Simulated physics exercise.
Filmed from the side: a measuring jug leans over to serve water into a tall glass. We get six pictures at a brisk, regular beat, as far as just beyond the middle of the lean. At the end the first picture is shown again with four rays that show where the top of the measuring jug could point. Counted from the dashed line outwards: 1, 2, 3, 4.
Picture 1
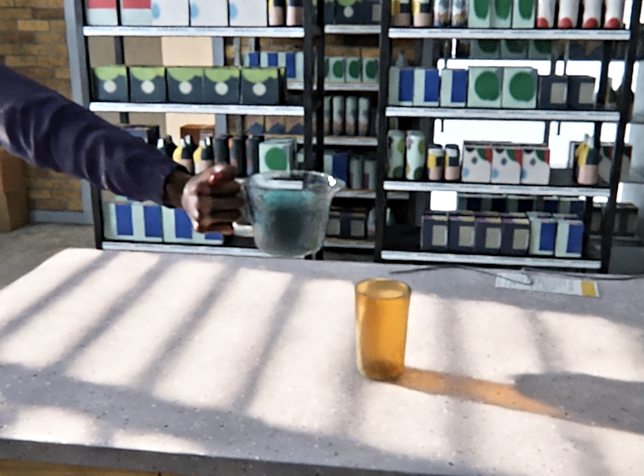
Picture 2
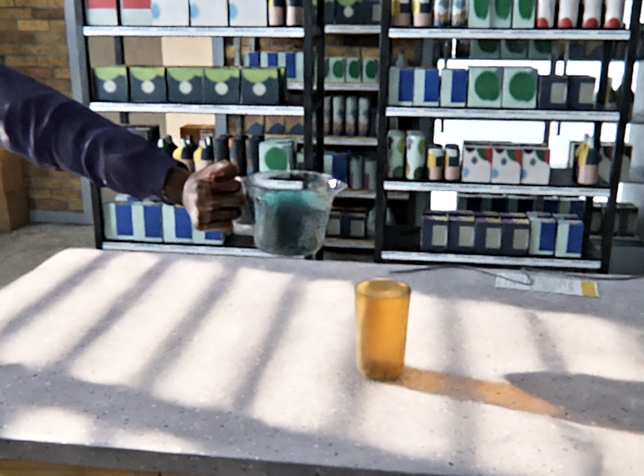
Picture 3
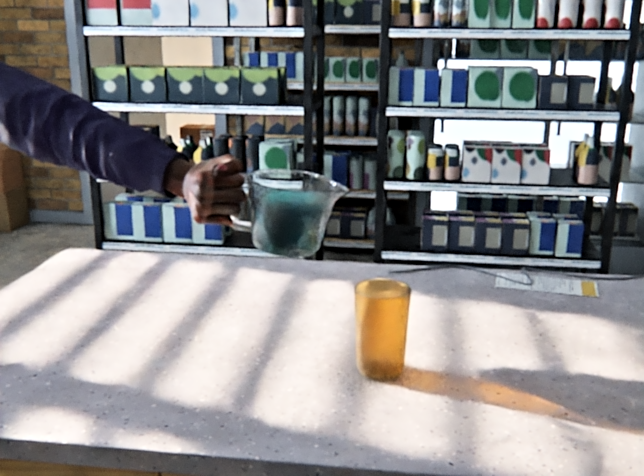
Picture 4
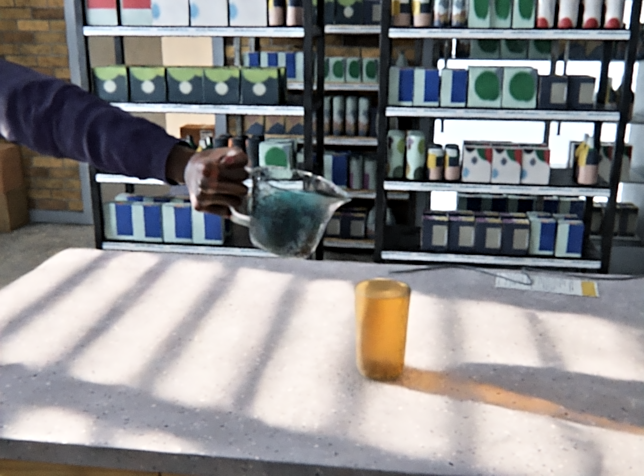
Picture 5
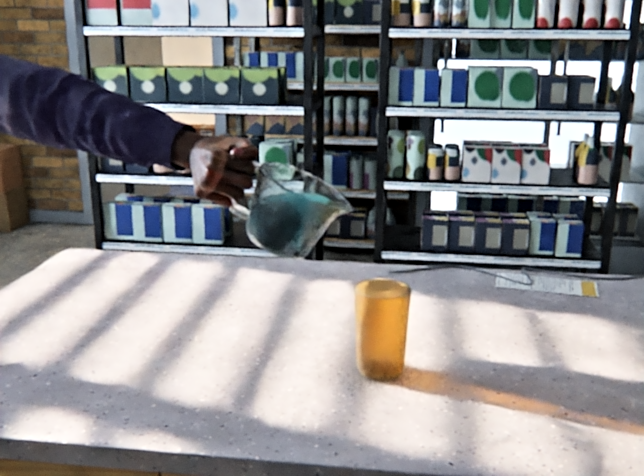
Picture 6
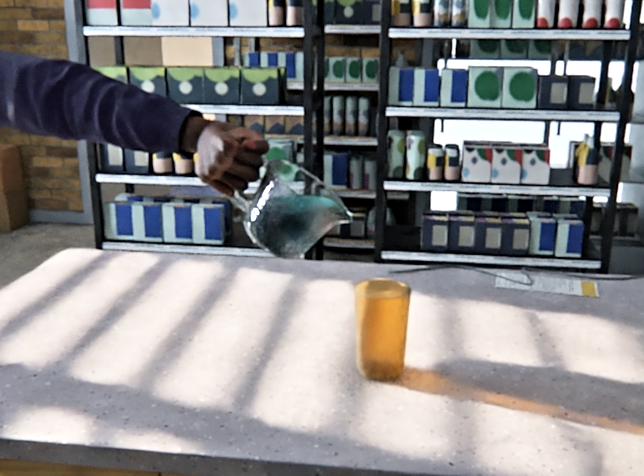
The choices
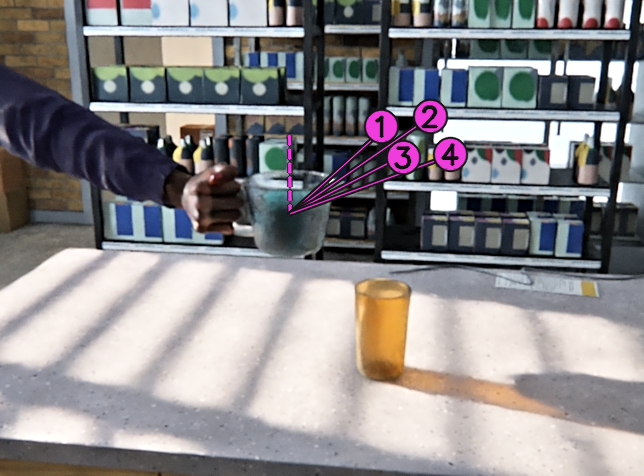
The clip shows a hand holding a clear jug of bluish liquid above and to the left of an amber glass on a speckled counter; the jug starts upright, then the hand gradually tilts it rightward while the glass stays still.
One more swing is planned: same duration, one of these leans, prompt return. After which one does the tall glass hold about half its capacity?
It is 2.
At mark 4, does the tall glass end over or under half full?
Over half.
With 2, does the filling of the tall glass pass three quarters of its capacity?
No.
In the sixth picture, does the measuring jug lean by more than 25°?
Yes, it does.
On the marked copy, 1 at (371, 140); 2 at (416, 126); 3 at (387, 163); 4 at (434, 161).
Choosing 1, the tall glass ends with about 34 % of what it can hold.
Choosing 2, the tall glass ends with about 51 % of what it can hold.
Choosing 3, the tall glass ends with about 67 % of what it can hold.
Choosing 4, the tall glass ends with about 80 % of what it can hold.
